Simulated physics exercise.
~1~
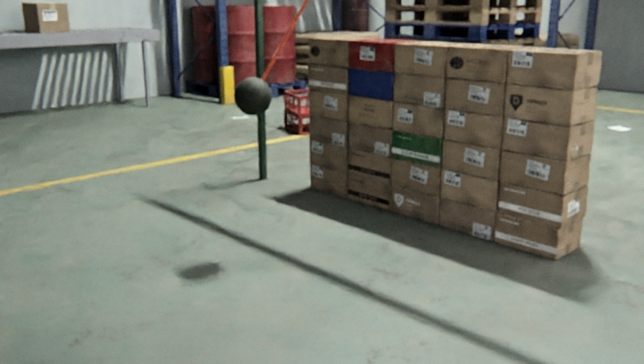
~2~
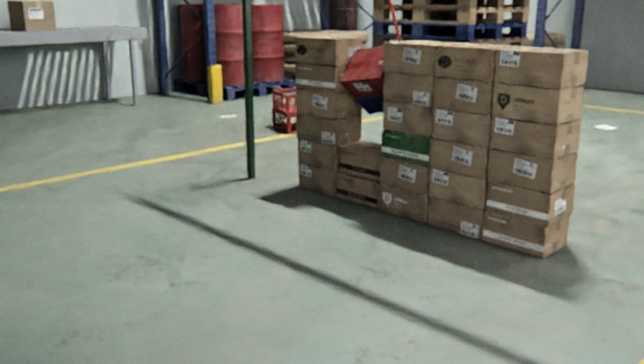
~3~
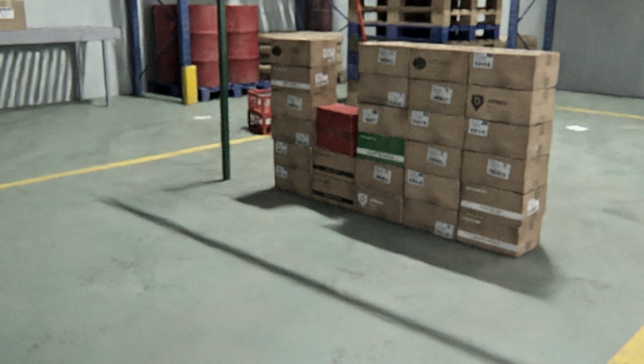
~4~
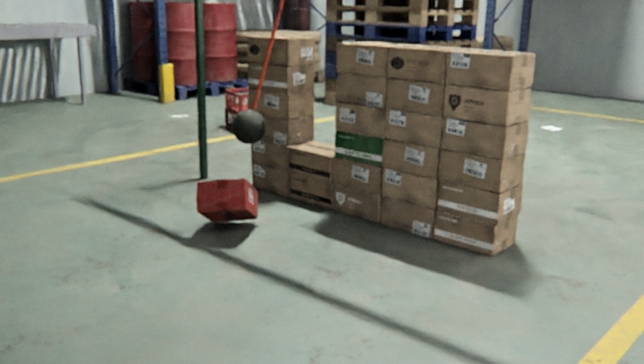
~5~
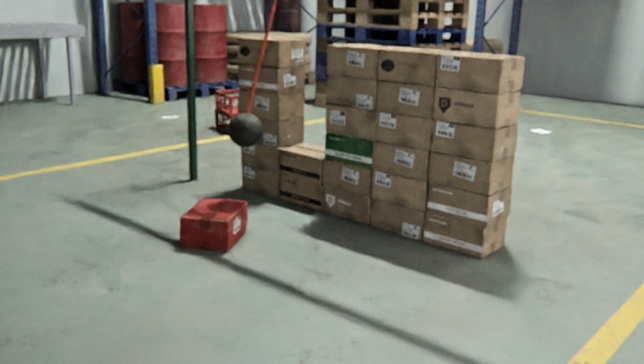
A wall of brown cardboard boxes, one red, one blue and one green among them, stands on the grey floor of a warehouse, seen from slightly above as the view pans slightly right. Behind it are red drums, pallets and blue racking. A dark ball on a red line swings into the wall near its left side, and the red box tips and drops into the gap opened there. The blue box goes out of sight. The red box then tumbles out in front and lands on the floor, while the ball hangs before the gapped wall and the green box stays put.
